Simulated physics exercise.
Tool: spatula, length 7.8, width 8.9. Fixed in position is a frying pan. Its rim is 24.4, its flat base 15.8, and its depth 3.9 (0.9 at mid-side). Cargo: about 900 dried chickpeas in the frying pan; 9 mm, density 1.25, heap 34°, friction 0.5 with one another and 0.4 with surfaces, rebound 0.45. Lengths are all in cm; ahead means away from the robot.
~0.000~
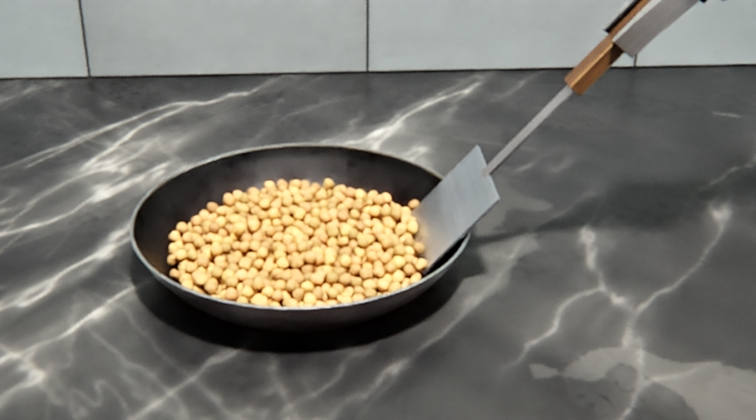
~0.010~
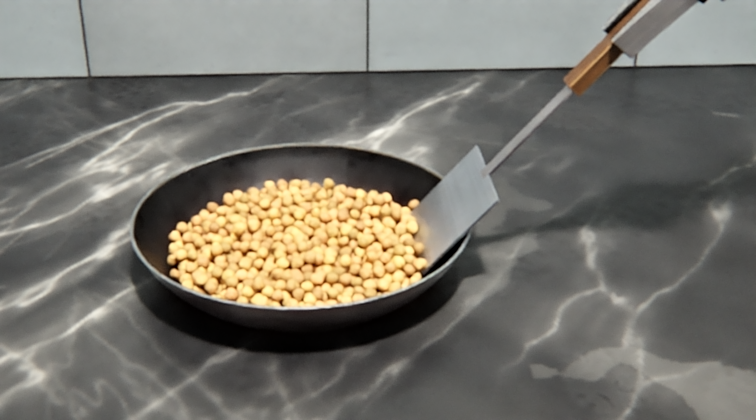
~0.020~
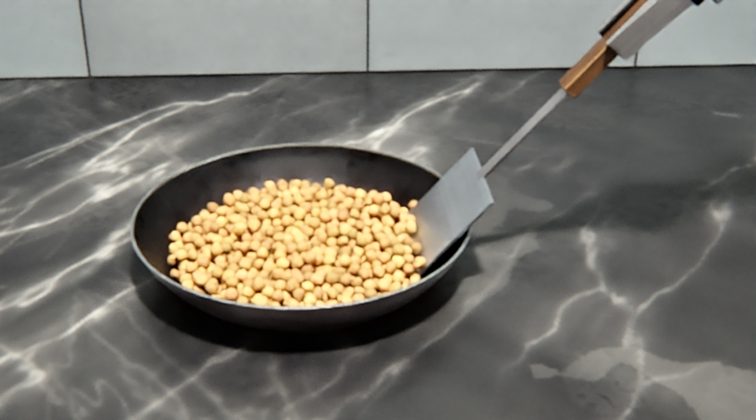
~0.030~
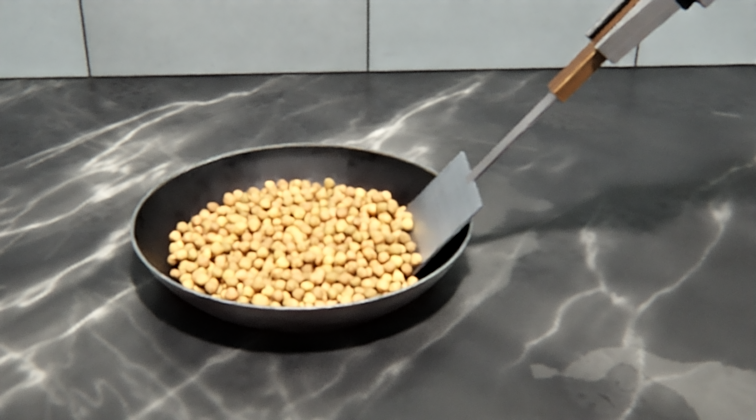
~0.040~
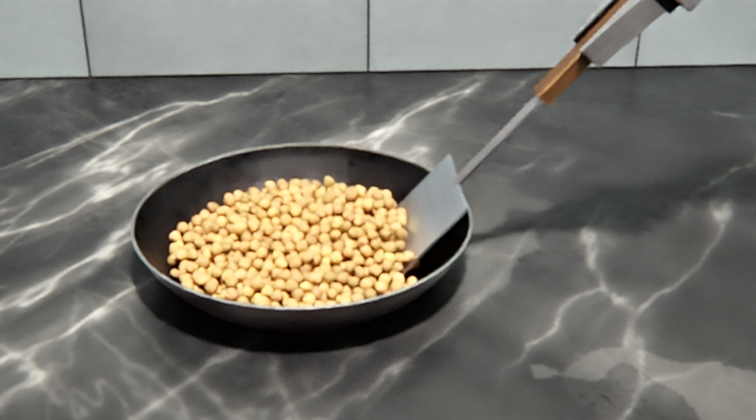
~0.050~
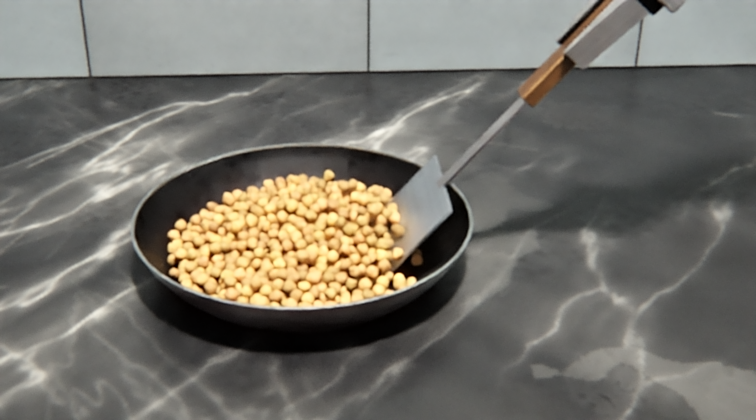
On a dark marbled countertop before pale tiles, a black frying pan holds a broad heap of dried chickpeas, with a metal spatula resting at its right edge. The spatula slides slowly leftward into the pan, pressing against the heap, and the chickpeas along the right side bunch up slightly.
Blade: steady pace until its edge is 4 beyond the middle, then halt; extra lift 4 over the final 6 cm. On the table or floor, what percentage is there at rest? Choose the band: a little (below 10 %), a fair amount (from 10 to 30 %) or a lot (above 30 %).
It is a fair amount, from 10 to 30 %.
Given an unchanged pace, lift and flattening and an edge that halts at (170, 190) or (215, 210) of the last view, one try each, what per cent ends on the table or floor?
The two tries give near 35 and near 20 in a hundred.
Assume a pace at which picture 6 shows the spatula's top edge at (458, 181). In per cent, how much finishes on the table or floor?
Near 5 in a hundred.
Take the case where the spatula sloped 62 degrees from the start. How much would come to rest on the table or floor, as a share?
Then roughly 15 percent.
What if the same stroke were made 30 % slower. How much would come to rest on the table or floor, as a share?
5 %.
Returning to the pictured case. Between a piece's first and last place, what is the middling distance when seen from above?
Some 2 centimetres.
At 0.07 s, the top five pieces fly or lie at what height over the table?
Height: Some 6 cm.
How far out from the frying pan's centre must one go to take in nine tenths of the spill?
That distance is around 65 cm.
After 0.07 s, sloping 49°, highest piece 7 above the table; 900 in the frying pan.
After 0.10 s, sloping 49°, highest piece 9 above the table; 900 in the frying pan.
After 0.31 s, sloping 49°, highest piece 12 above the table; 768 in the frying pan, 129 on the table or floor, 3 on the blade or in flight.
After 1.36 s, sloping 49°, highest piece 4 above the table; 768 in the frying pan, 132 on the table or floor.
At rest, 768 in the frying pan, 132 on the table or floor. That is 15 % on the table or floor.
